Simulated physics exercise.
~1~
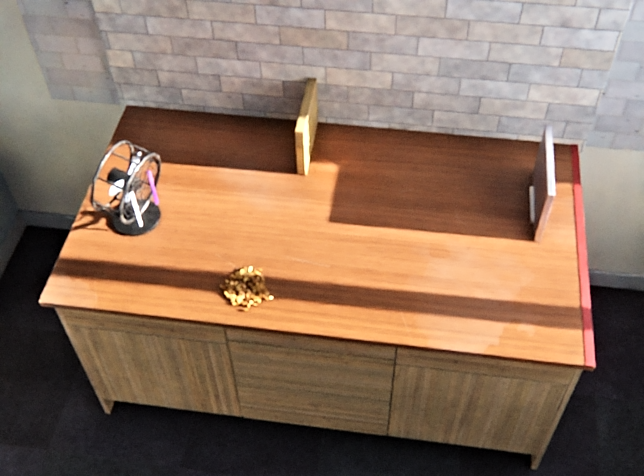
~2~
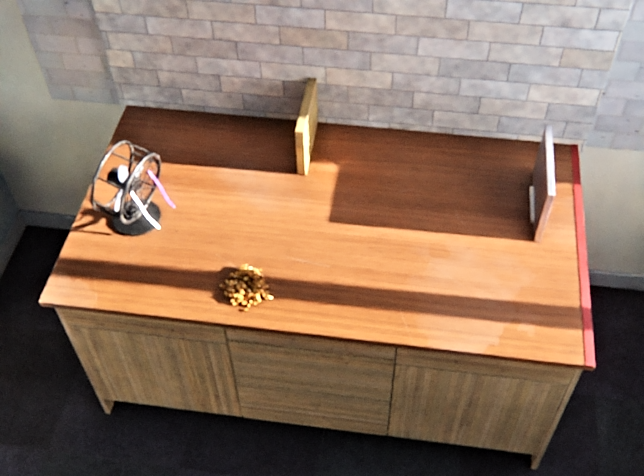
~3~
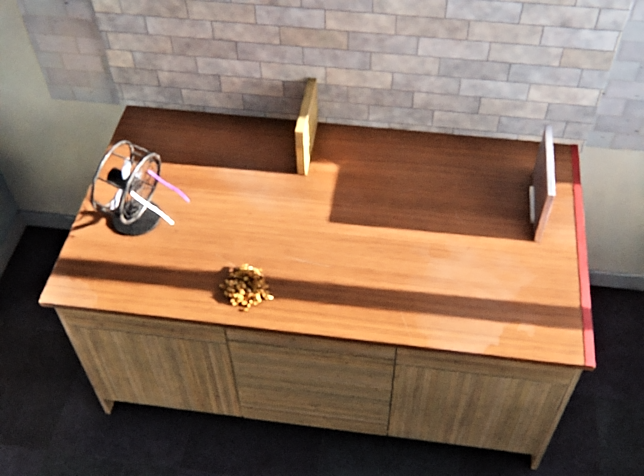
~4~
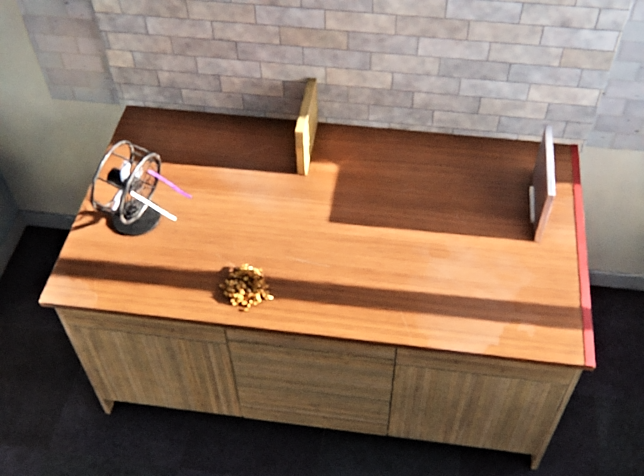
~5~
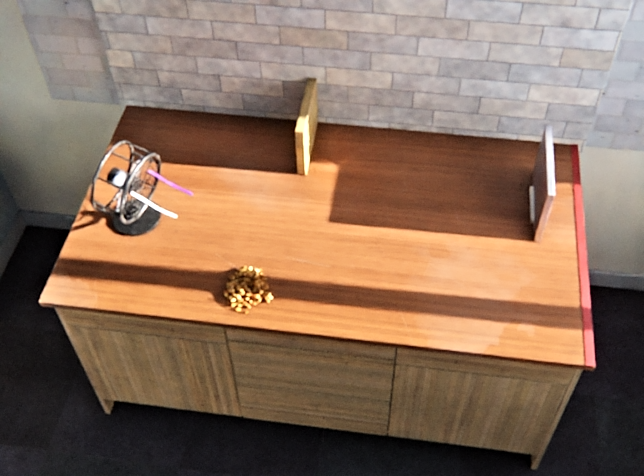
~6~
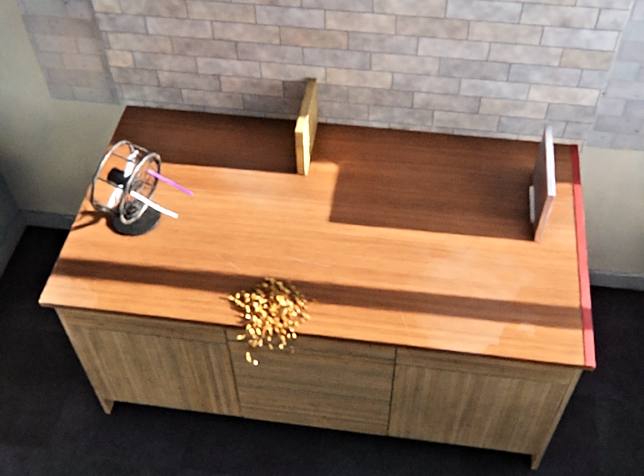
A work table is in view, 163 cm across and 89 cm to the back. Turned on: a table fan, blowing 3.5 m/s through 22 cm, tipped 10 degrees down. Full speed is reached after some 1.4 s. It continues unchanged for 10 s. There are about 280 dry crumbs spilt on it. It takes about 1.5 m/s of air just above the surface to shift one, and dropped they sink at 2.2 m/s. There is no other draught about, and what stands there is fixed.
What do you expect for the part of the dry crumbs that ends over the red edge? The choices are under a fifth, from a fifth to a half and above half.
The fan should leave under one fifth past that edge.
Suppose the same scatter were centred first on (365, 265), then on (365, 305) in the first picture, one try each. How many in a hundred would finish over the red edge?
It goes 100 % first, then 20 %.
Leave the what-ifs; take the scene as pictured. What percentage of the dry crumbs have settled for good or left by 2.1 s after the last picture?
Roughly 100 per cent of them.
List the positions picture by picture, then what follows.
The middle of the dry crumbs is near (244, 287), none has stirred yet and the mouth of the table fan is at (126, 182), in the first frame.
The middle of the dry crumbs is near (244, 287), none has stirred yet and the red edge is centred on (586, 243), in the second frame.
The middle of the dry crumbs is near (244, 287), none has stirred yet, the top of a board is at (306, 104) and the top of a laptop is at (550, 159), in the third frame.
The middle of the dry crumbs is near (244, 287) and none has stirred yet, in the fourth frame.
The middle of the dry crumbs is near (248, 290), the farthest in sight from the table fan is at (268, 301) and about 5 % have left their places, in the fifth frame.
The middle of the dry crumbs is near (273, 307), the farthest in sight from the table fan is at (292, 352) and about 90 % have left their places, in the sixth frame.
Then, 0.9 s after the last picture the count stands so, 0 % are over the red edge.
Then, 2.1 s after the last picture the count stands so, 0 % are over the red edge.
Then, 4.4 s after the last picture the count stands so, 0 % are over the red edge.
Then, 8.9 s after the last picture, at the end, 0 % are over the red edge.
